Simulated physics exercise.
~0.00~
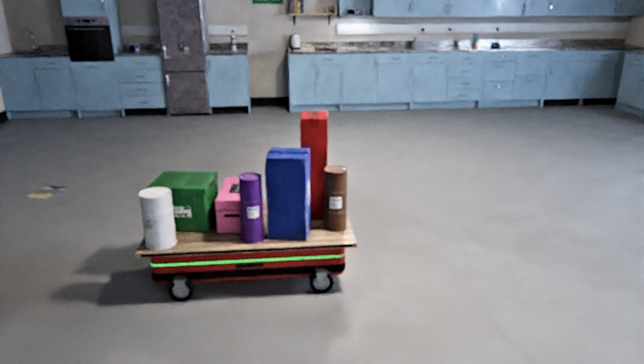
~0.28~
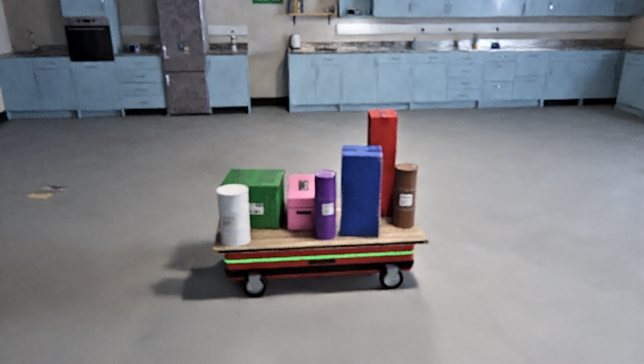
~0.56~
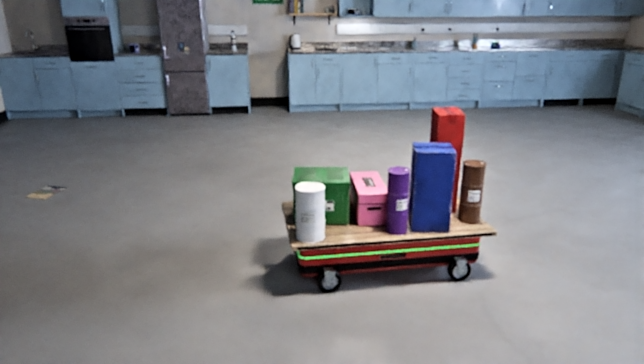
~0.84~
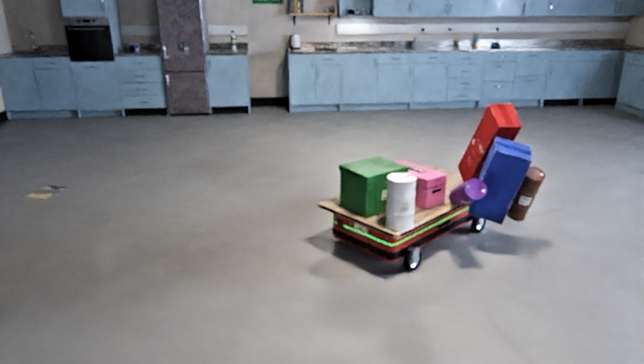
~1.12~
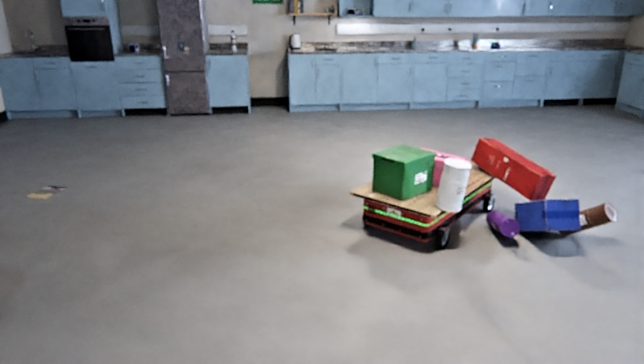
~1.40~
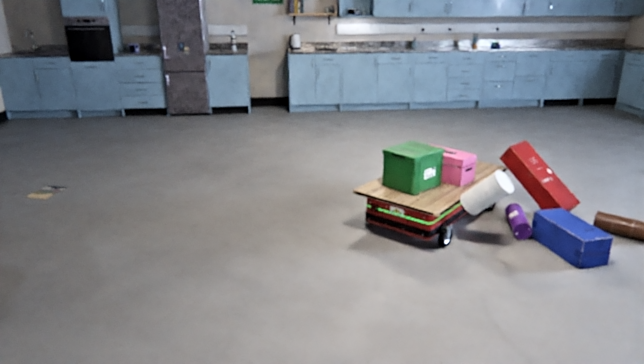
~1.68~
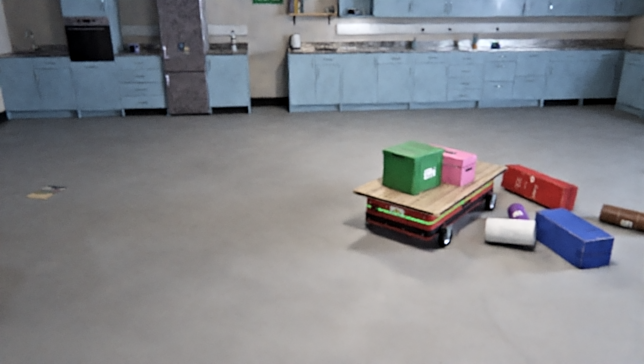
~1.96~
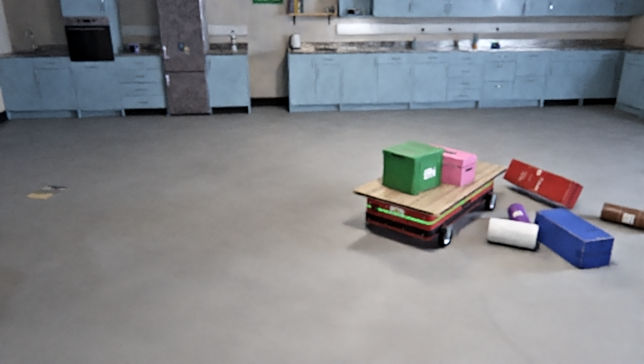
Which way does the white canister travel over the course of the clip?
The white canister moves to the right, first riding on the cart and then tipping off it onto the floor.
A loaded cart rolls right and turns, spilling five items while two boxes stay aboard.
